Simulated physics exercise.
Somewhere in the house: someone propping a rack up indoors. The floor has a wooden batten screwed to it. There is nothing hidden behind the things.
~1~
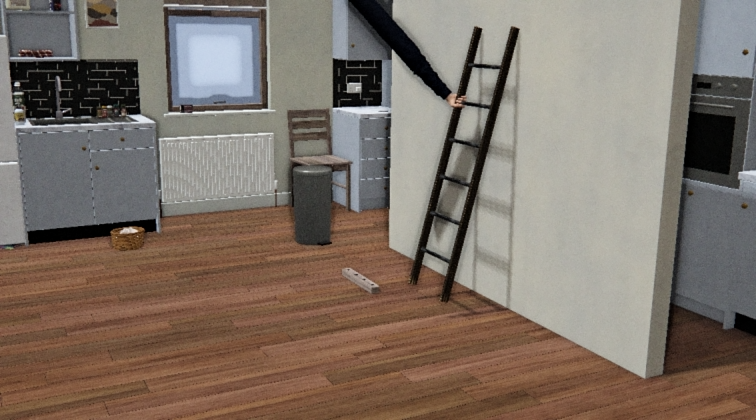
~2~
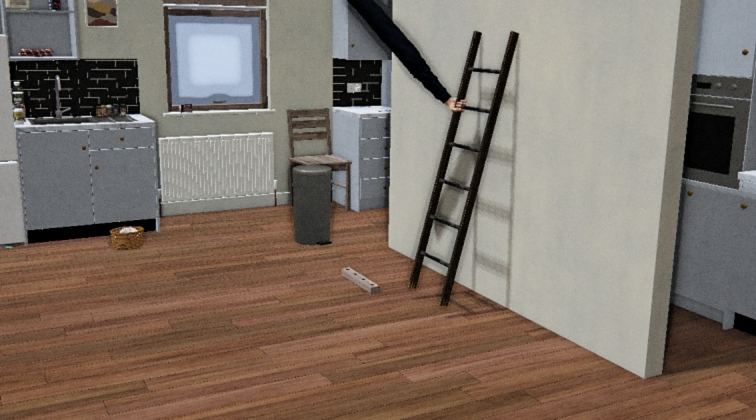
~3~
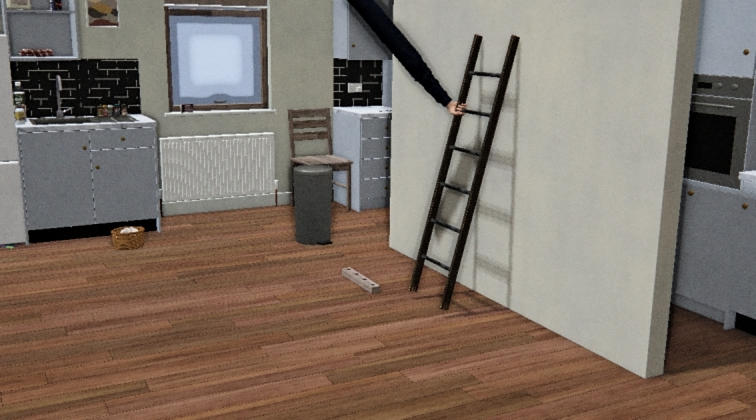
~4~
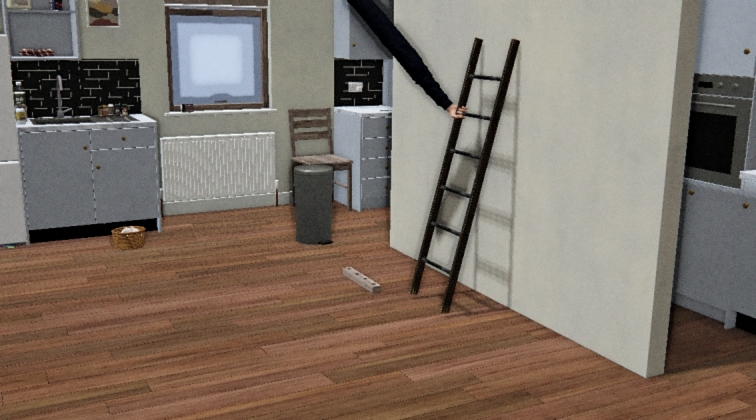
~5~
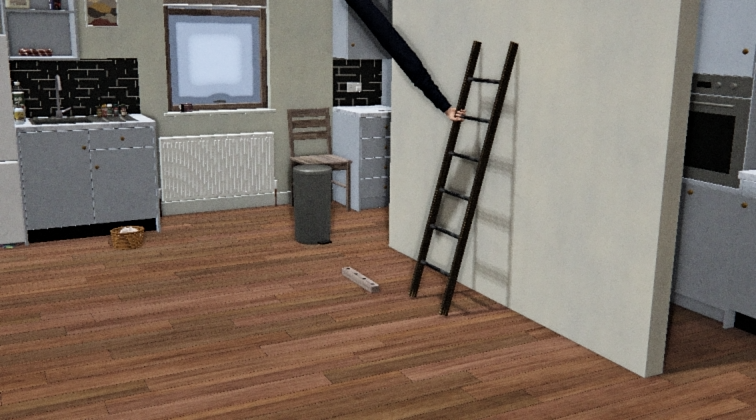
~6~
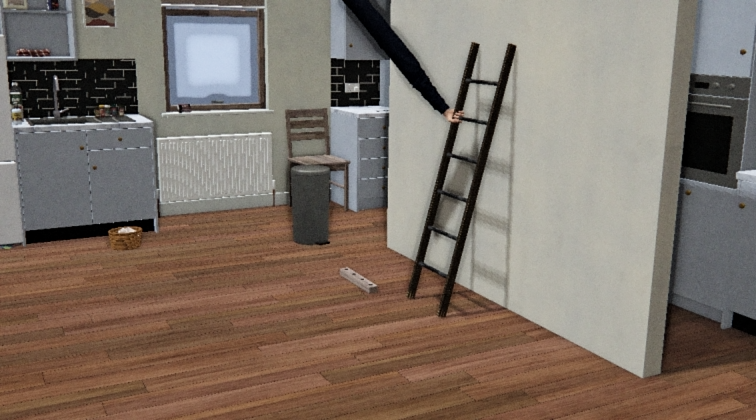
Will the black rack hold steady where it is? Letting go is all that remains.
Yes.
Then, 0.90 s past the last view, black rack at rest near (459, 178).
Finally, the black rack stays up, near (459, 178).
